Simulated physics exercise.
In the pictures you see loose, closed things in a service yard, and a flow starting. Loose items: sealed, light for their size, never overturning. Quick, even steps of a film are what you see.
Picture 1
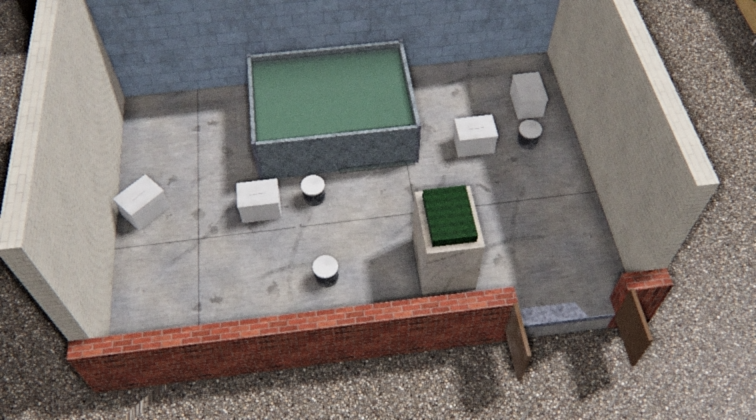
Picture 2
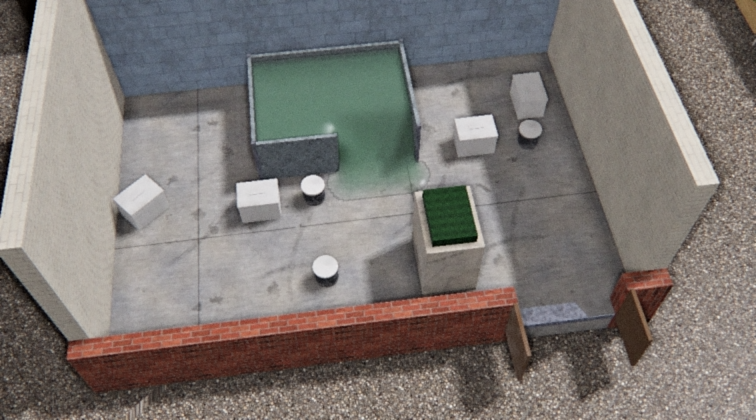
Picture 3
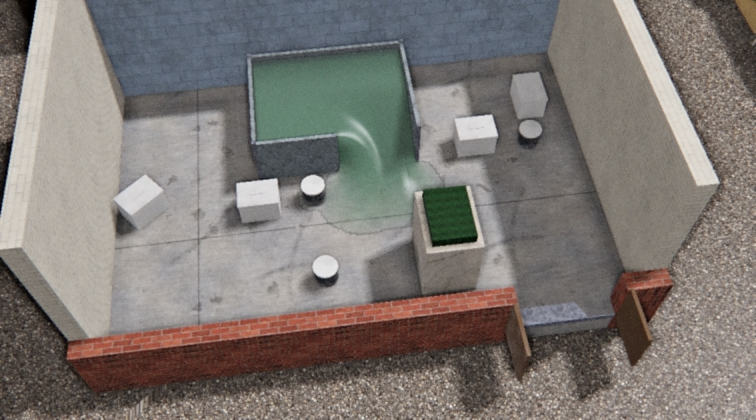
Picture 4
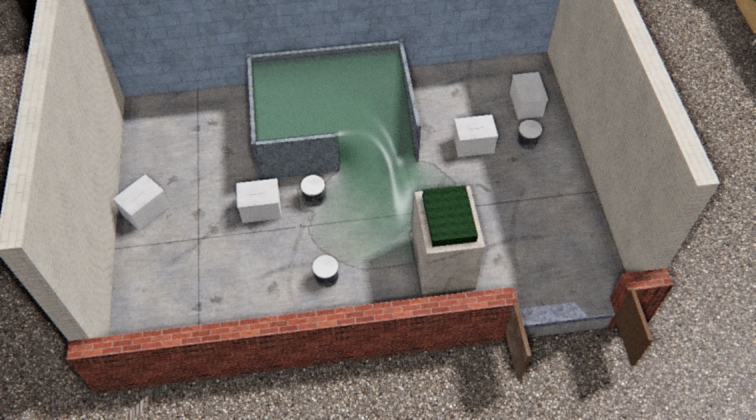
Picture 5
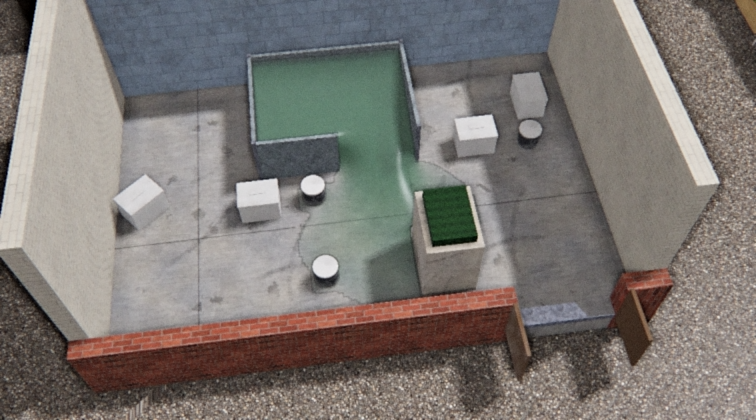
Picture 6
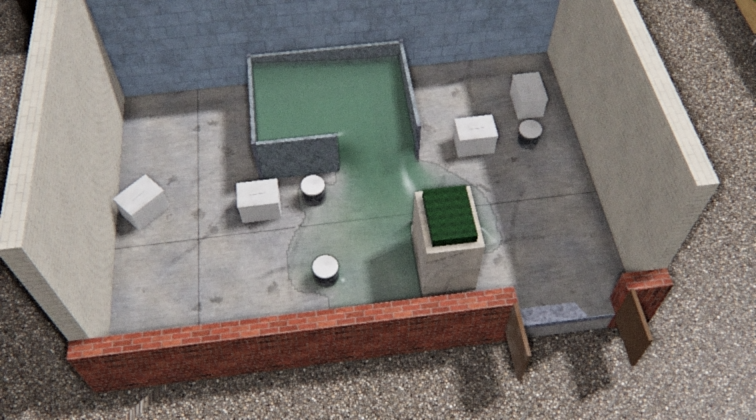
Walled service yard with green water pouring through a gap in a tank and spreading across concrete among unmoving loose containers.
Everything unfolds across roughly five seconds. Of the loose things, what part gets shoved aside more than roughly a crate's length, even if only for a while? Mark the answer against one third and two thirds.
One to two thirds of them.
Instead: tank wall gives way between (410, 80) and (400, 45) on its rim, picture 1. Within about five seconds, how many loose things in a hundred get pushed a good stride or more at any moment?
Near 30 in a hundred.
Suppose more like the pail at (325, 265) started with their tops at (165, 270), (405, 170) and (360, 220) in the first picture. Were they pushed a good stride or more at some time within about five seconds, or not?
Here's the rundown: Sent far off, sent far off, and finally sent far off.
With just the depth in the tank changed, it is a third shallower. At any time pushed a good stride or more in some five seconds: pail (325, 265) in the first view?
Lab note - result: Distance reached.
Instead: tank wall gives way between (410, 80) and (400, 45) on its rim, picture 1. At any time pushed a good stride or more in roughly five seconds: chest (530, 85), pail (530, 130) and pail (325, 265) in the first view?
First covers that distance, second covers that distance, third stays short of it.
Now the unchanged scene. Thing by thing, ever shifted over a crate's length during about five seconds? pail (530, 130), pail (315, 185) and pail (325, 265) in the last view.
In sequence: Covered the distance, fell short, covered the distance.
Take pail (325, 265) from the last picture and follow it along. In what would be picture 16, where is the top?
Estimated position: Roughly (155, 315).
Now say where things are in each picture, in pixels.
In the first frame, a pail at (326, 266) rests on the ground; a chest at (476, 127), on the bottom; 0 of 7 have shifted.
In the second frame, a pail at (326, 266), on the bottom; a chest at (476, 127), on the bottom; 0 of 7 have shifted.
In the third frame, a pail at (326, 266) rests on the ground; a chest at (476, 127) rests on the ground; 0 of 7 have shifted.
In the fourth frame, a pail at (326, 266) rests on the ground; a chest at (476, 127) rests on the ground; 0 of 7 have shifted.
In the fifth frame, a pail at (326, 266), on the bottom; a chest at (476, 127) rests on the ground; 0 of 7 have shifted.
In the sixth frame, a pail at (326, 266) rests on the ground; a chest at (476, 127) rests on the ground; 0 of 7 have shifted.
A moment on, 0 of 7 are well off their spots; 0 afloat.
Next, 1 of 7 are well off their spots; 1 afloat.
Later, 1 of 7 are well off their spots; 1 afloat.
In the end, 3 of 7 are well off their spots, and 3 have been at some point; 1 afloat.
